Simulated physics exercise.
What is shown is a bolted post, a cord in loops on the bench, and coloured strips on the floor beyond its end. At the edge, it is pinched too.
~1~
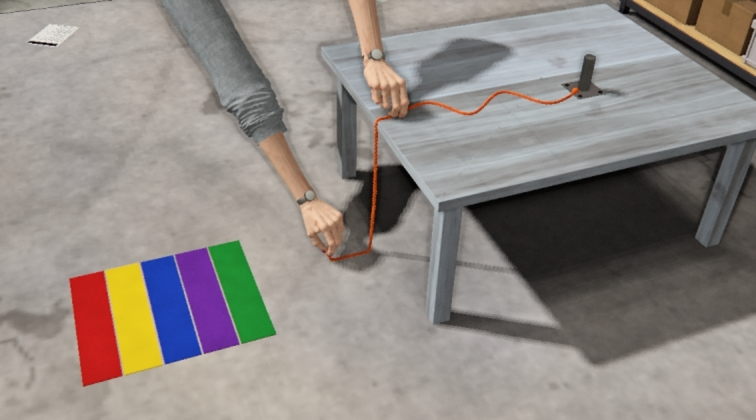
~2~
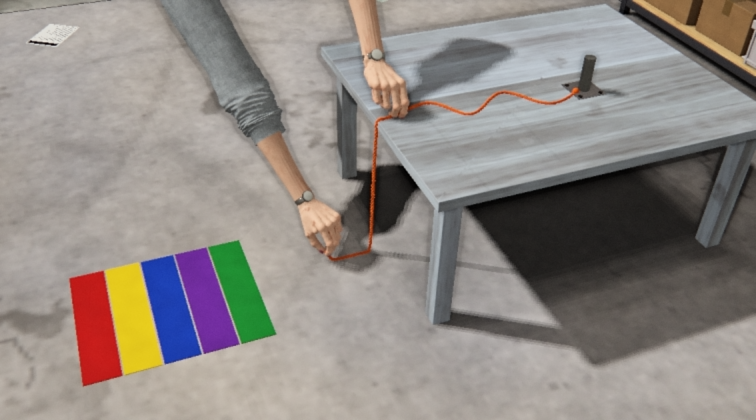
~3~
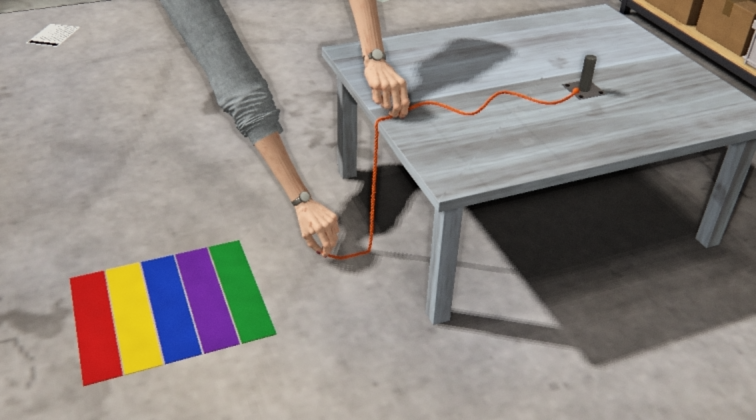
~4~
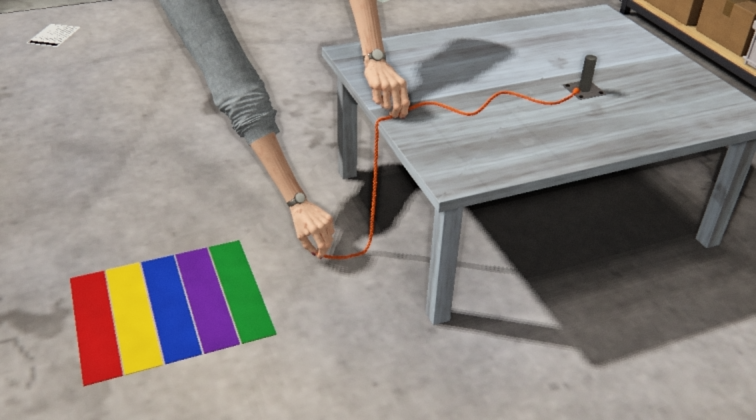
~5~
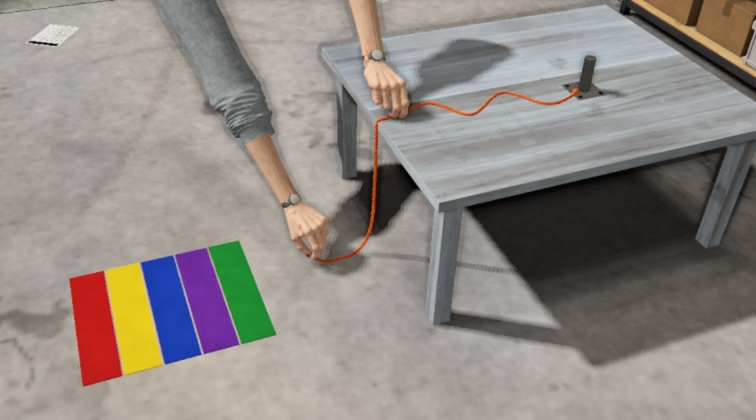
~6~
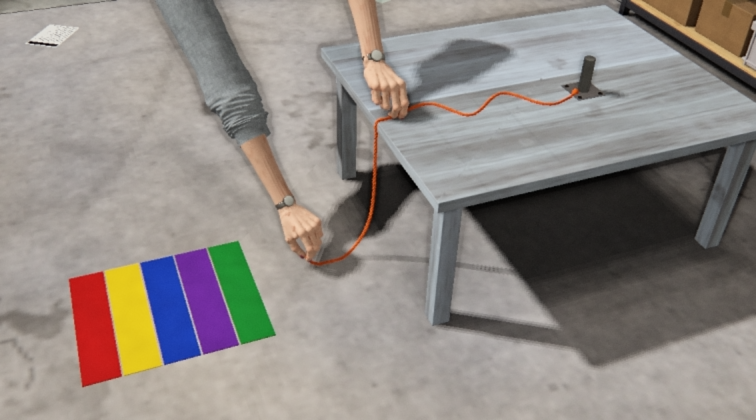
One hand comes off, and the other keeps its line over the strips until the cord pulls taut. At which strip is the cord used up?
At the blue one.
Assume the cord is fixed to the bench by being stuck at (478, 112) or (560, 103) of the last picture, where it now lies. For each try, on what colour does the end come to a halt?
You'd see purple the first time and blue the second.
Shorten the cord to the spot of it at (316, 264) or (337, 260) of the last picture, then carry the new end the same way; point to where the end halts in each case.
The pixels are close to (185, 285) and (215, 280), one per try.
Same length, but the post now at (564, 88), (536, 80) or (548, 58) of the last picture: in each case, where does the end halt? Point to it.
Try by try, around (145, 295), (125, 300) and (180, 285).
Soon after, end near (222, 277); over green.
After that, end near (187, 286); over purple.
At the stop, end near (166, 291); over blue. It gets as far as the blue strip.
